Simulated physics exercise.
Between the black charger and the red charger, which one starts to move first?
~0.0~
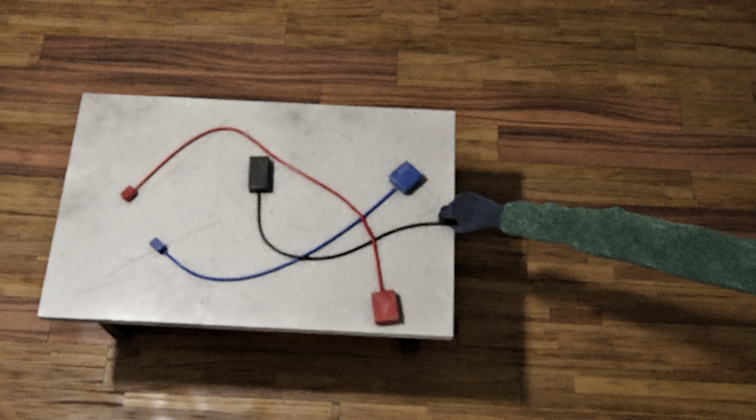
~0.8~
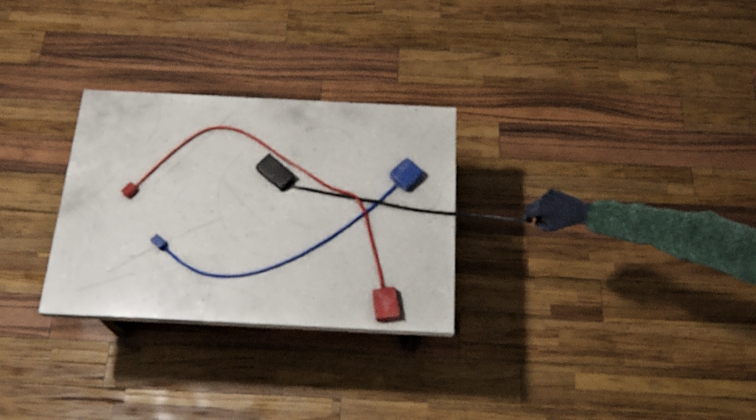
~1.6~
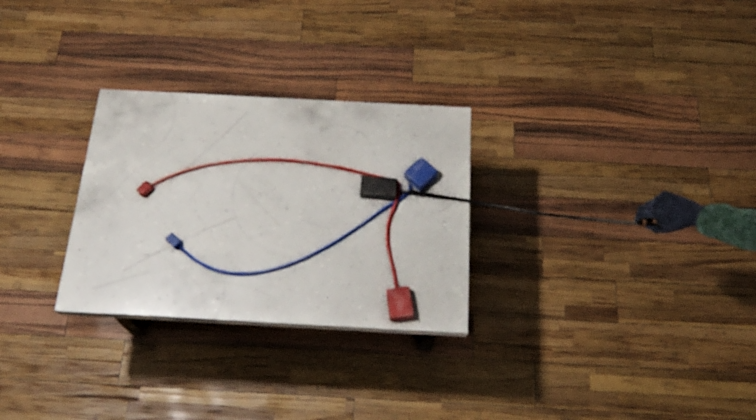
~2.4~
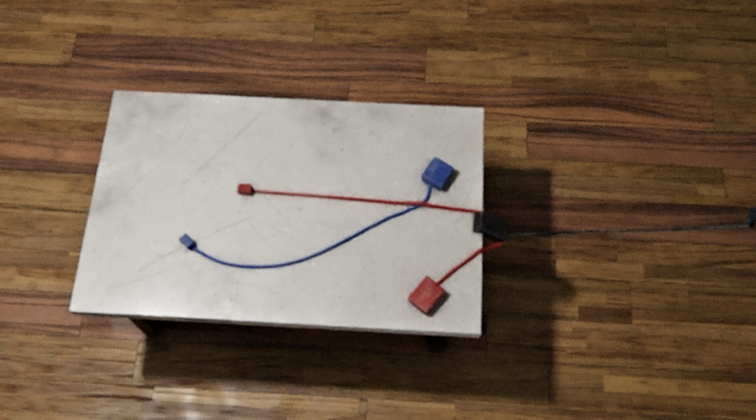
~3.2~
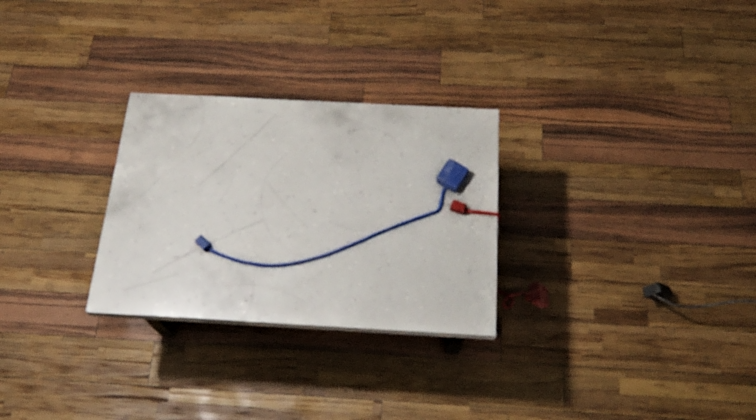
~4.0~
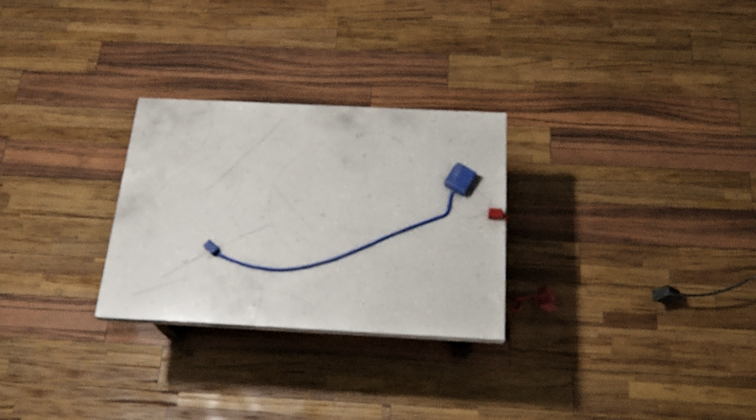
The black charger starts to move first, sliding right as its lead is pulled. The red charger only shifts later, when the black charger has reached the right edge.
